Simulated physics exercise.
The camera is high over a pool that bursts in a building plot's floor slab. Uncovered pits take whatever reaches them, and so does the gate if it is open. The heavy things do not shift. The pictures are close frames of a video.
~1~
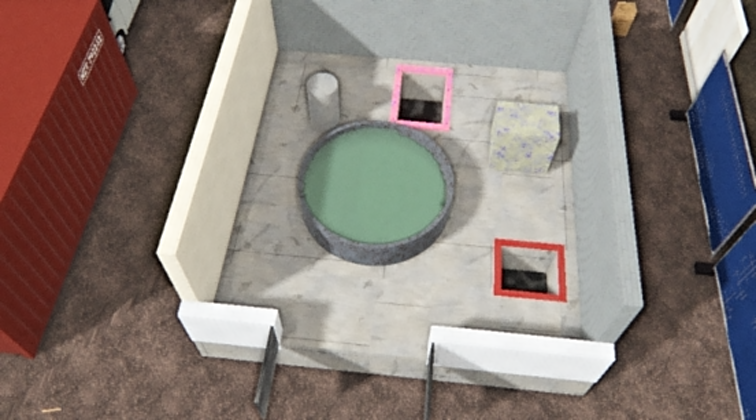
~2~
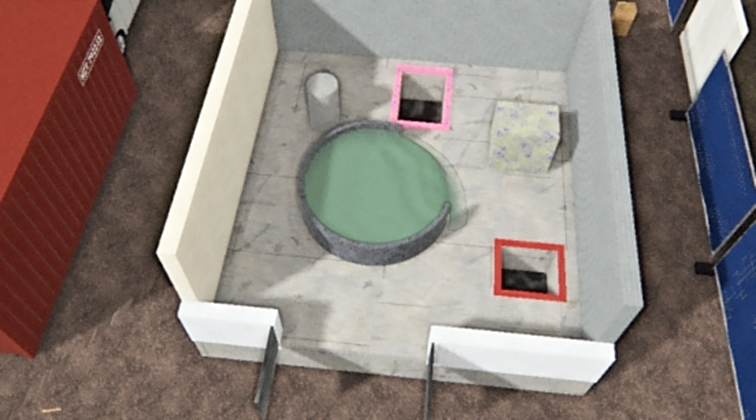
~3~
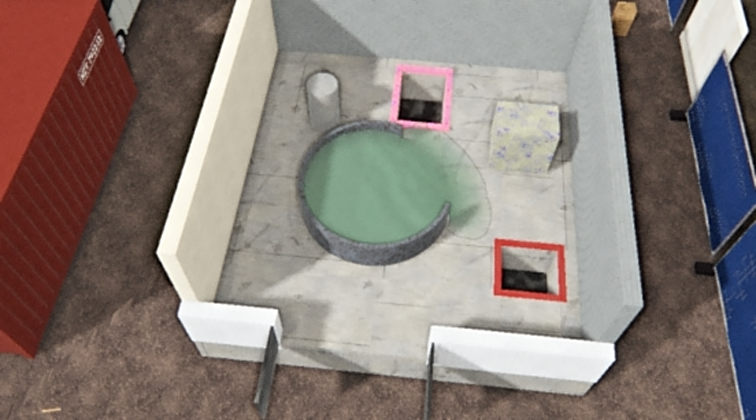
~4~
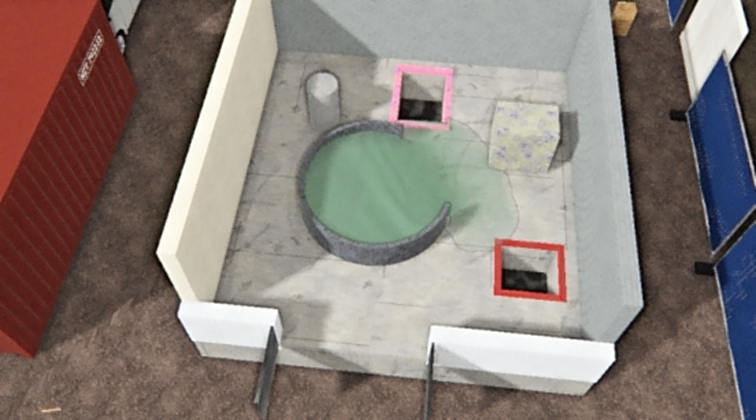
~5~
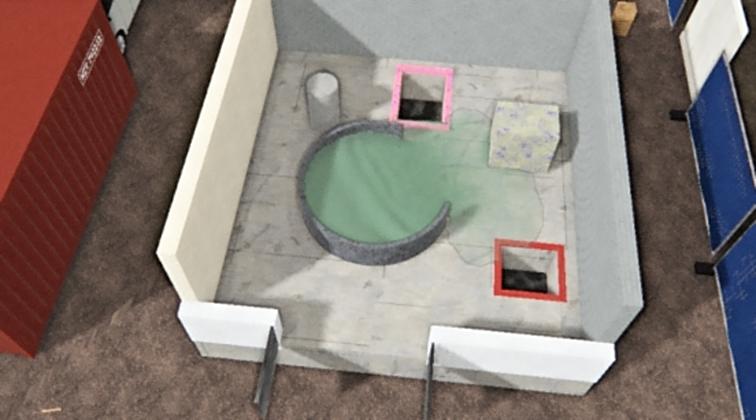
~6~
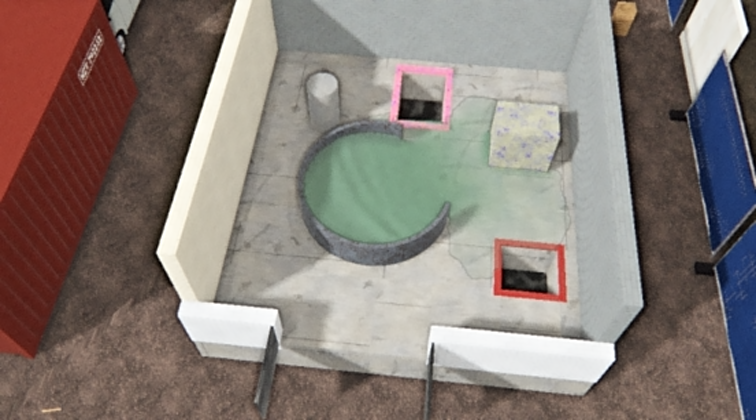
On a walled building plot, a round tank of green water opening on its right side, water spreading across the pale slab.
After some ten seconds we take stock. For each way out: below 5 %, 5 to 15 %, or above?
In the end: The gate takes less than 5 %; the pink pit takes more than 15 %; the red pit takes more than 15 %.
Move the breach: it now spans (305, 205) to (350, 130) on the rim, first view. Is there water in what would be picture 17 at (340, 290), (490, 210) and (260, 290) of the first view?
In turn: Dry, clear, under water.
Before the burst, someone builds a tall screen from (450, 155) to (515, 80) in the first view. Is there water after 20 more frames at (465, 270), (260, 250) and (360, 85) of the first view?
In that order: No water, no water, clear.
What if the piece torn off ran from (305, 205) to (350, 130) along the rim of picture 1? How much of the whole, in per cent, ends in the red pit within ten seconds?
Per cent: Red 8.
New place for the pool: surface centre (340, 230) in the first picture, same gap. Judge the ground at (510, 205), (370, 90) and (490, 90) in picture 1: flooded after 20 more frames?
As listed: Under water, dry, wet.
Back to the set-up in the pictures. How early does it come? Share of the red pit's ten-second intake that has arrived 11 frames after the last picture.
About 10 per cent.
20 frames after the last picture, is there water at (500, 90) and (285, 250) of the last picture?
As listed: Flooded, not flooded.
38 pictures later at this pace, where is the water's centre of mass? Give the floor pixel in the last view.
At about (449, 163).
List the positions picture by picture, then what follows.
In the first frame, still water in the round tank at (376, 183).
In the second frame, water pours out at (439, 171) and has run to (457, 225).
In the third frame, water pours out at (439, 173) and has run to (478, 233).
In the fourth frame, water pours out at (439, 173) and has run to (502, 238).
In the fifth frame, the front is at (523, 246), out from the gap at (439, 174).
In the sixth frame, the front is at (565, 223), out from the gap at (439, 174).
A moment on, water covers 30 % of the floor; the gate 0 %, the pink pit 3 %, the red pit 1 %.
Next, water covers 35 % of the floor; the gate 0 %, the pink pit 4 %, the red pit 2 %.
Then, water covers 40 % of the floor; the gate 0 %, the pink pit 7 %, the red pit 8 %.
Later, water covers 65 % of the floor; the gate 0 %, the pink pit 17 %, the red pit 15 %.
In the end, water covers 90 % of the floor; the gate 0 %, the pink pit 23 %, the red pit 25 %.
